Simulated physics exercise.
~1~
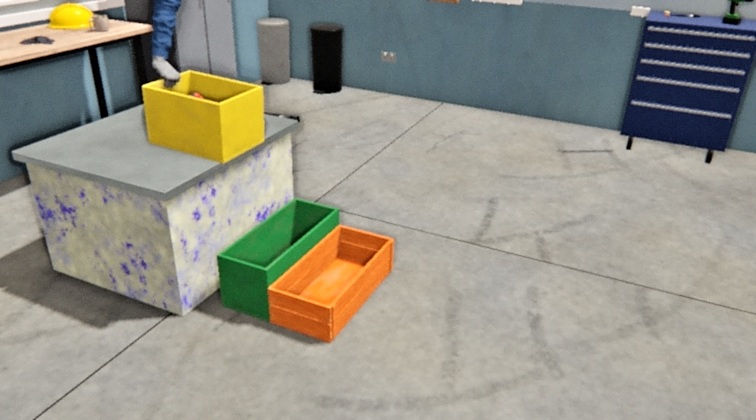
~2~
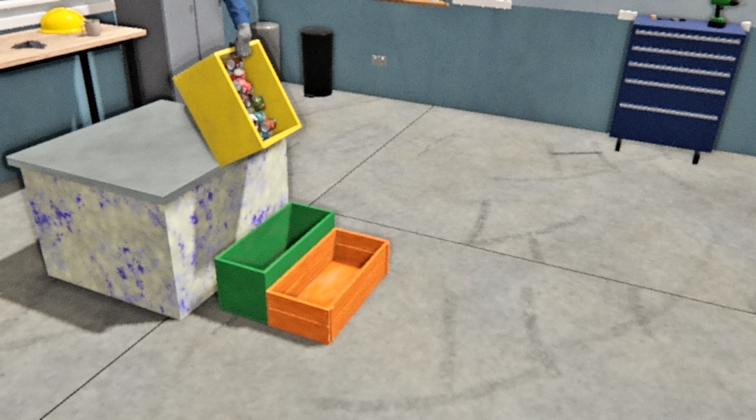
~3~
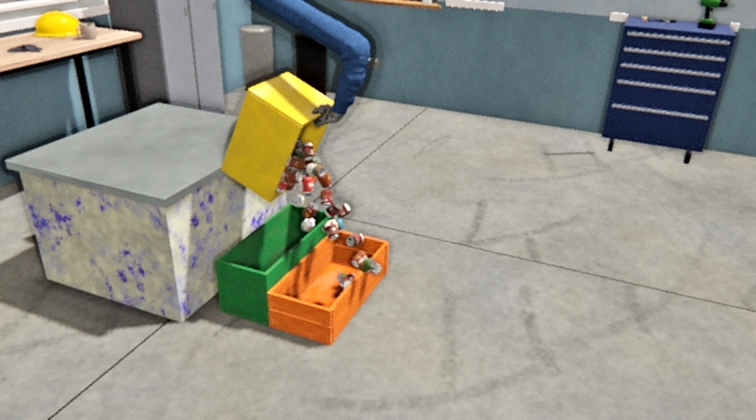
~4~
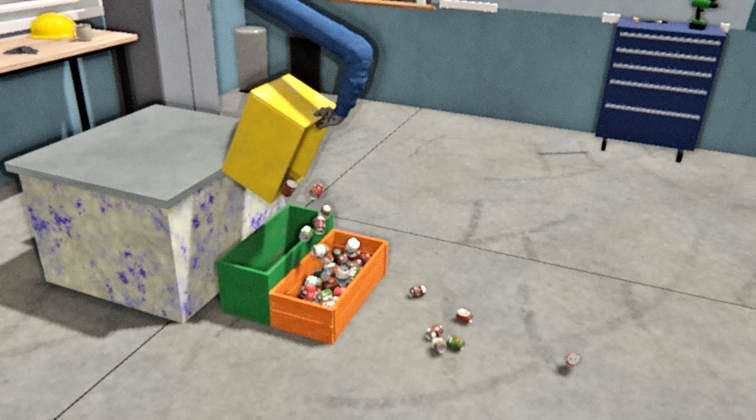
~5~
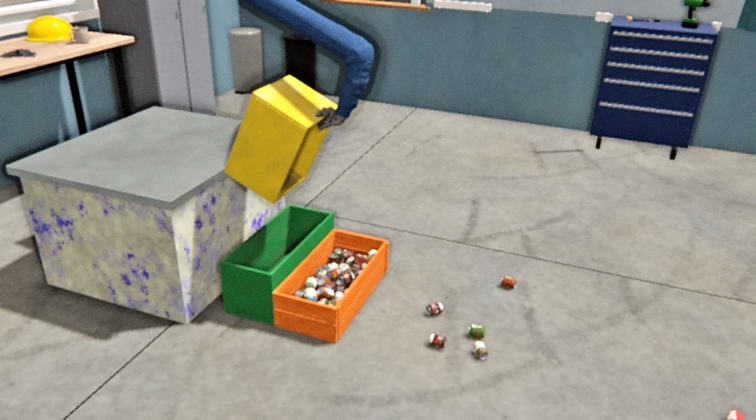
The video shows a blue robotic arm tipping a yellow tote at a bench edge, pouring small mini cans past a green box into an orange tub. Most settle in the tub, while a few scatter across the floor to the right, and the green box stays empty.
